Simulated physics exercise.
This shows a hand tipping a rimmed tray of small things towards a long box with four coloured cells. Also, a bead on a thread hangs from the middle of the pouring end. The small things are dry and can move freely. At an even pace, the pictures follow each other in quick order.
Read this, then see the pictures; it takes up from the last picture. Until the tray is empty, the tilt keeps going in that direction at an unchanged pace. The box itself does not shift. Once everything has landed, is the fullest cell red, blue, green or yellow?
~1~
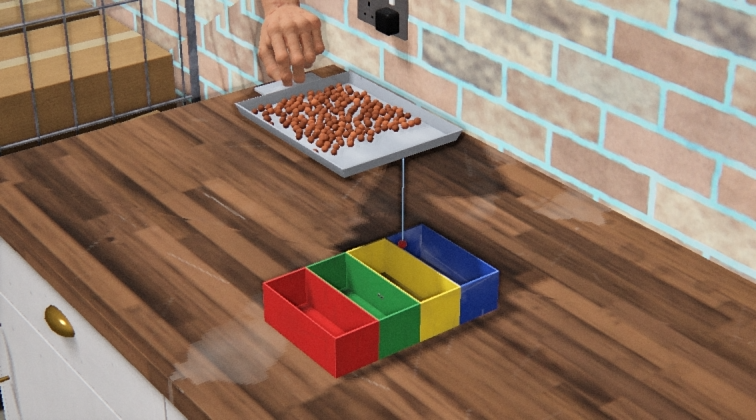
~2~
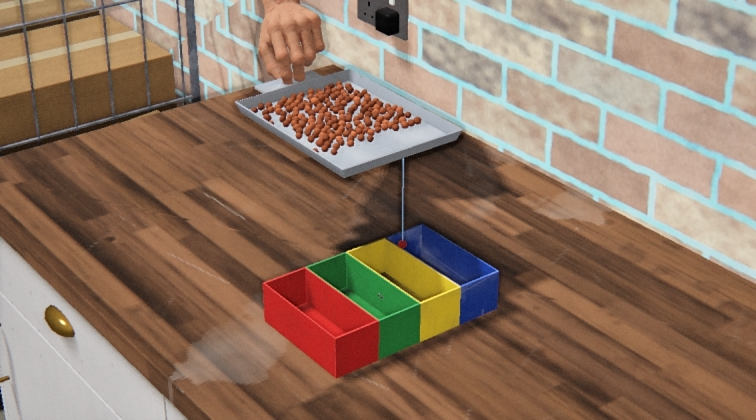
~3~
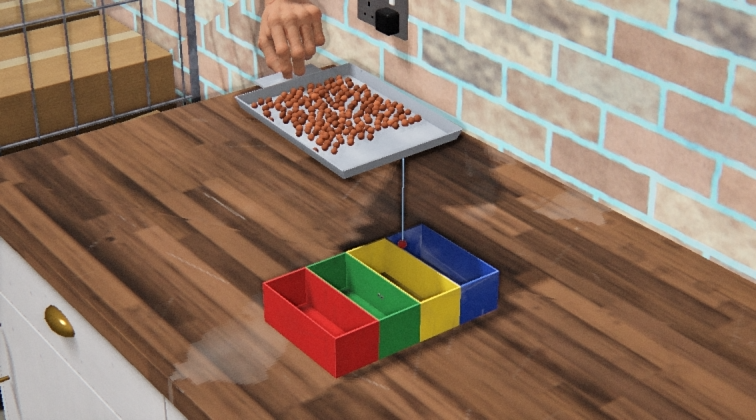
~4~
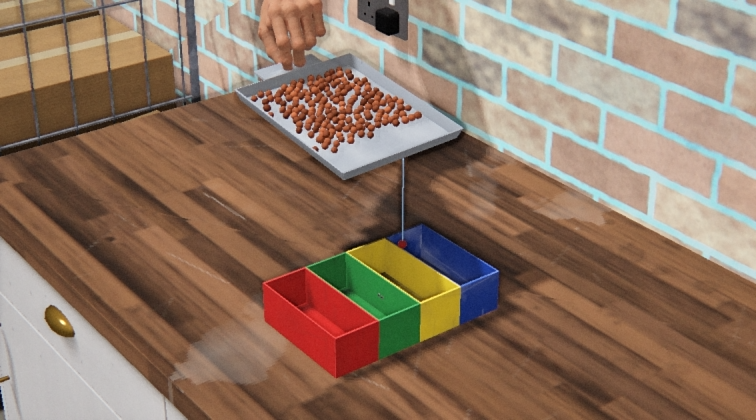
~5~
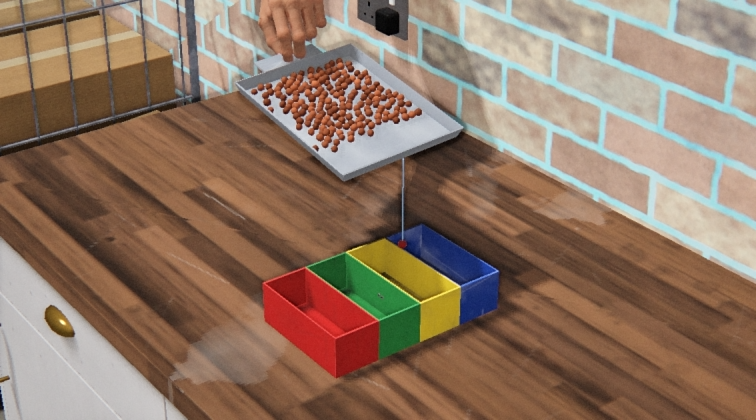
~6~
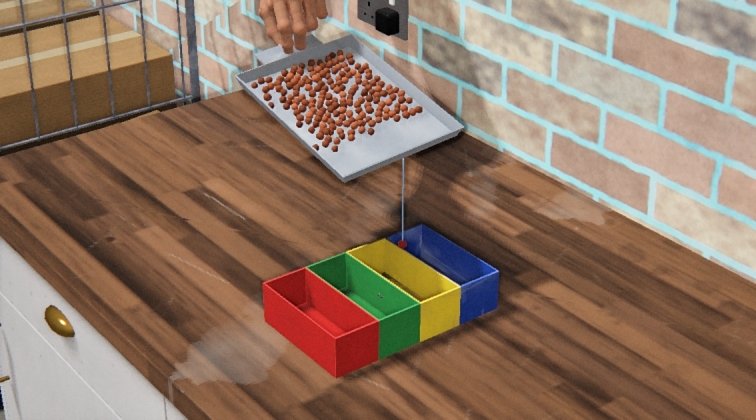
It is the green cell.
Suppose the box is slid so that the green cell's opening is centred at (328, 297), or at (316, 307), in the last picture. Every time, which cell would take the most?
Try 1: That yellow cell. Try 2: The cell in yellow.
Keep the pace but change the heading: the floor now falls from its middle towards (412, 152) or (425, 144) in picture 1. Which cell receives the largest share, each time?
The first time it is the cell in blue, and the second time it is blue.
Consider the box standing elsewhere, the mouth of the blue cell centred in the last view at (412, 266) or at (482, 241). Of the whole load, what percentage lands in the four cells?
About 100 per cent, then about 90 per cent.
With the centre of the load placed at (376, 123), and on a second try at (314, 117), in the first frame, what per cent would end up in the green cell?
Roughly 60 % and then 60 %.
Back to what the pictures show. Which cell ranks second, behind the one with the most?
Ranked second: The cell in yellow.
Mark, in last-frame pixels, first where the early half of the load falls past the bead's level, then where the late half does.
The first part passes (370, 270); everything after passes (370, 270).
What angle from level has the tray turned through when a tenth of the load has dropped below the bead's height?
Angle: Close to 75°.
Soon after the last picture, tray tipped steeply; nearly all on the tray; a stray few in the green cell; a stray few in the yellow cell; a stray few falling or outside the box.
A little later, tray tipped right over; a stray few on the tray; about half in the green cell; about a quarter in the yellow cell; a small part in the red cell; a stray few in the blue cell; a small part falling or outside the box.
Later still, tray tipped past a quarter turn; about two thirds in the green cell; about a quarter in the yellow cell; a small part in the red cell; a stray few in the blue cell; a stray few falling or outside the box.
At rest, tray tipped past a quarter turn; about two thirds in the green cell; about a quarter in the yellow cell; a small part in the red cell; a stray few in the blue cell; a stray few outside the box.
